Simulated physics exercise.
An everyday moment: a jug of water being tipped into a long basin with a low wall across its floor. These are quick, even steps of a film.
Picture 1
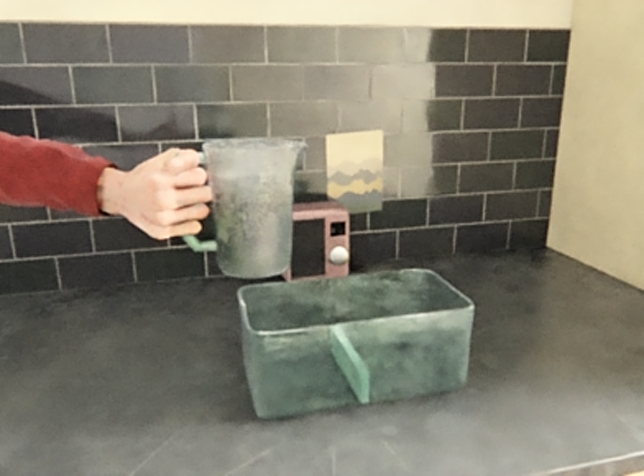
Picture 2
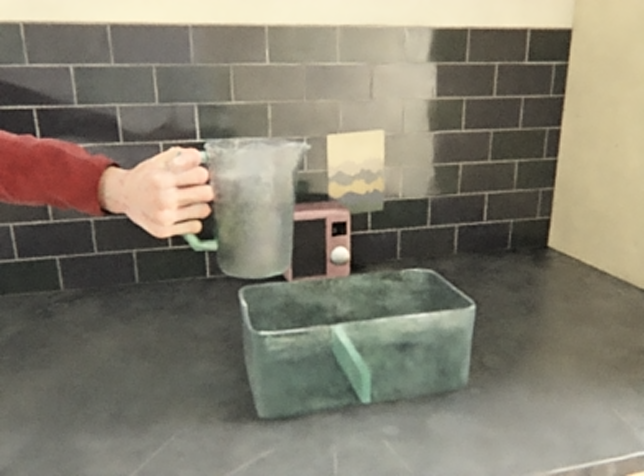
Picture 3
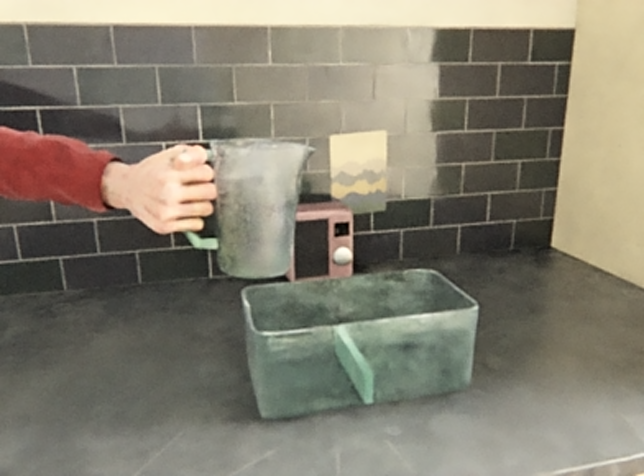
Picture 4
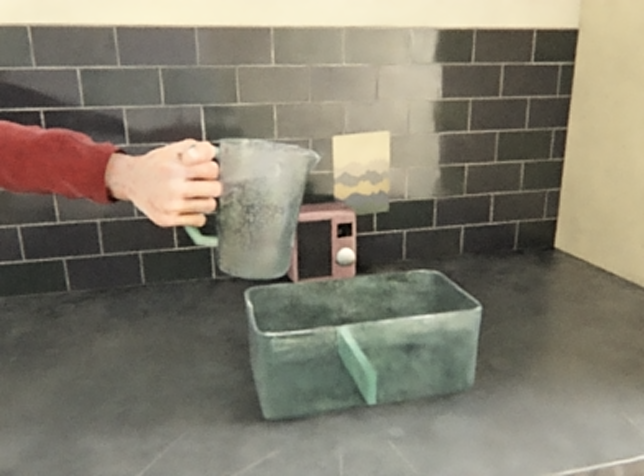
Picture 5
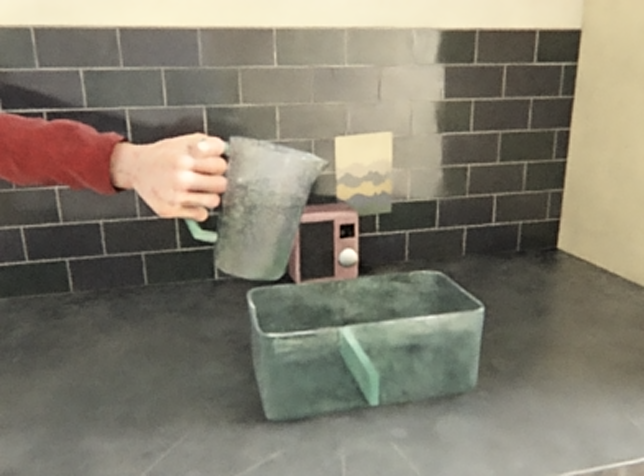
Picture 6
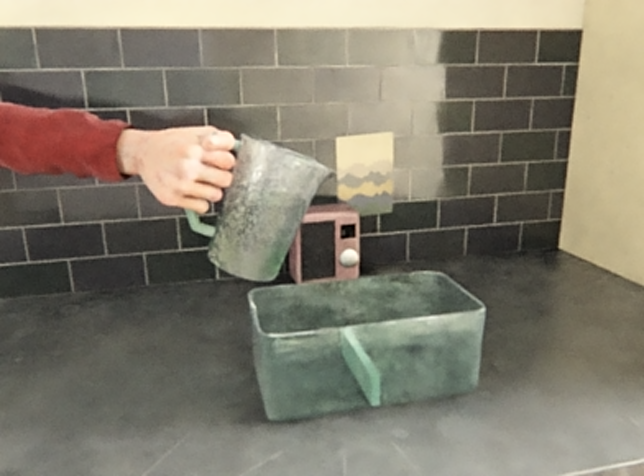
A hand in a red sleeve held a clear jug above a long glass basin with a low wall inside, keeping it nearly upright at first, then tilting it gradually to the right.
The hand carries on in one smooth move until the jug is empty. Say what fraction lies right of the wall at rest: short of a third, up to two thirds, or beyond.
It comes to above two thirds.
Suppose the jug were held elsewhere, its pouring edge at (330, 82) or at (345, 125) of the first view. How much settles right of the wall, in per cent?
Near 85 % and 90 %.
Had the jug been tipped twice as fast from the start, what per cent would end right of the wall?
About 90 per cent.
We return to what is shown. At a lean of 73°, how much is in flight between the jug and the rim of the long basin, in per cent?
Roughly 5 in a hundred.
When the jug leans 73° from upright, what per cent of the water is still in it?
Close to 95 per cent.
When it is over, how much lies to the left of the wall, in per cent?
About 5 per cent.
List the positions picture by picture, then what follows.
In the first frame, it leans 0°; its right rim is at (308, 144); the water meets the walls at (212, 197) and (289, 192); the long basin's rim runs from (243, 310) to (451, 288); the wall's top is at (348, 348).
In the second frame, it leans 1°; its right rim is at (311, 145); the water meets the walls at (214, 197) and (290, 193).
In the third frame, it leans 4°; its right rim is at (316, 148); the water meets the walls at (216, 198) and (293, 193).
In the fourth frame, it leans 9°; its right rim is at (323, 154); the water meets the walls at (221, 198) and (298, 194).
In the fifth frame, it leans 15°; its right rim is at (331, 162); the water meets the walls at (223, 200) and (302, 195).
In the sixth frame, it leans 23°; its right rim is at (337, 173); the water meets the walls at (221, 210) and (306, 197).
A moment on, the jug is tipped part way and 94 per cent is still to pour, 0 is left of the wall and 0 right of it.
Next, the jug is tipped on its side and 48 per cent is still to pour, 1 is left of the wall and 31 right of it.
Then the jug is tipped on its side and 11 per cent is still to pour, 3 is left of the wall and 79 right of it.
Later the jug is tipped on its side and 2 per cent is still to pour, 4 is left of the wall and 93 right of it.
In the end 6 per cent lies left of the wall, 94 right of it and 1 outside.
